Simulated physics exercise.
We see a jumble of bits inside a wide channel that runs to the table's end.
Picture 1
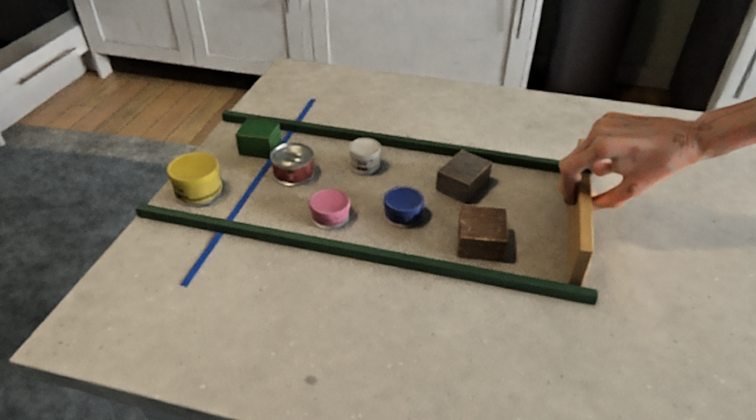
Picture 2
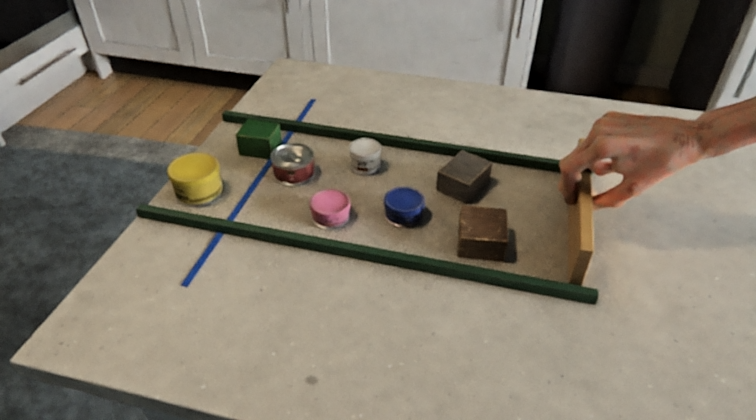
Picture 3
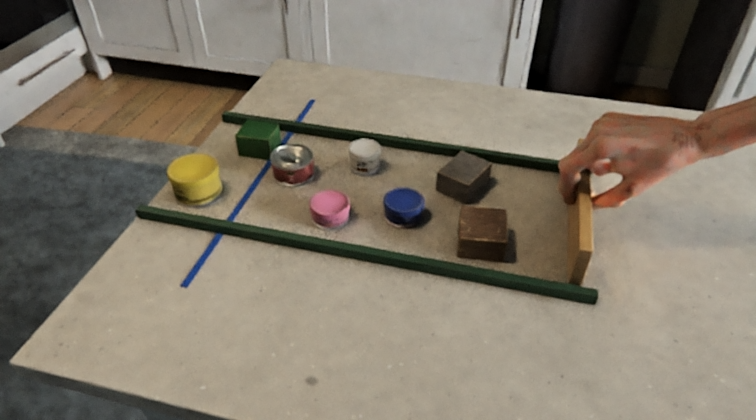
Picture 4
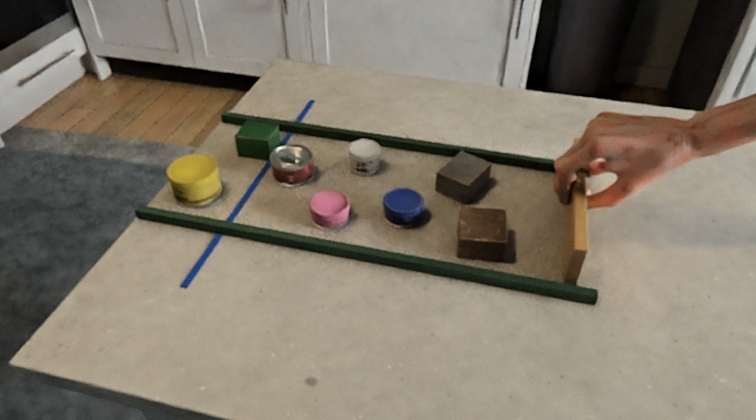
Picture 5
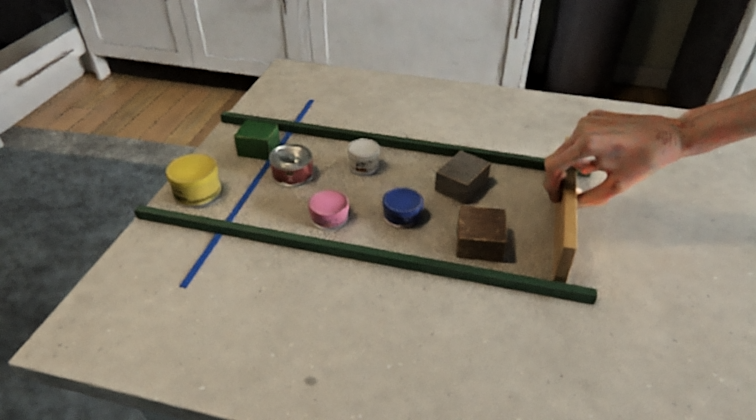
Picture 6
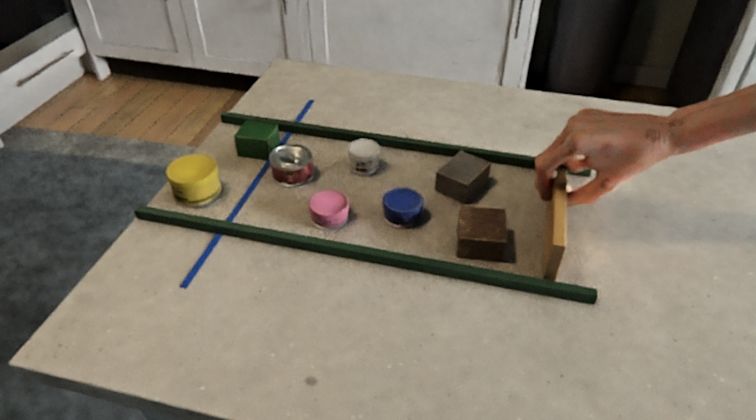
A hand sliding a wooden board slightly left between two green rails, while the tins, pots and blocks ahead stay still.
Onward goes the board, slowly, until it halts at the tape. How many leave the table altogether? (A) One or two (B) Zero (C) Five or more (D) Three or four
A.
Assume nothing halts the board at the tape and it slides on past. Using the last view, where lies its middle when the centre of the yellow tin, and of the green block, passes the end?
When the yellow tin crosses, the middle is near (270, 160); when the green block crosses, near (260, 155).
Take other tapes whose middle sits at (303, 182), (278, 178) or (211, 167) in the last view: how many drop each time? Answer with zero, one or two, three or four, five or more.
Falls: None at all; none; five or over.
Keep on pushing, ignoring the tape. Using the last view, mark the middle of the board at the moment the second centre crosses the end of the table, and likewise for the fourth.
First at (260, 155), next at (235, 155).
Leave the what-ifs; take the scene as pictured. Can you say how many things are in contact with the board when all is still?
The count in contact is 2.
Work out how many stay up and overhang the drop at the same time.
Counting them gives 1.
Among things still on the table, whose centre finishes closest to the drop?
That would be the green block, the foremost.
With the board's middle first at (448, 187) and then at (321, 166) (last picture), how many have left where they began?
Answer - first 3, then 7.
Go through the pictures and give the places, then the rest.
In the first picture, yellow tin (196, 179); green block (259, 139); red pot (293, 164); board (579, 208); tape (261, 174).
In the second picture, green block (259, 139); pink pot (330, 209).
In the third picture, red pot (293, 165); brown block (482, 233).
In the fourth picture, yellow tin (195, 181); blue pot (403, 208).
In the fifth picture, green block (258, 140); white tin (364, 157).
In the sixth picture, yellow tin (195, 181); green block (258, 140); red pot (292, 165); board (556, 204); tape (260, 175).
A little later, none off yet; yellow tin at rest near (195, 181); green block at rest near (258, 140); red pot at rest near (292, 165).
Next, none off yet; yellow tin at rest near (195, 181); green block shifted a little near (244, 135); red pot shifted about its own width near (258, 158).
When it is over, the number that fall off is one or two; down, yellow tin.
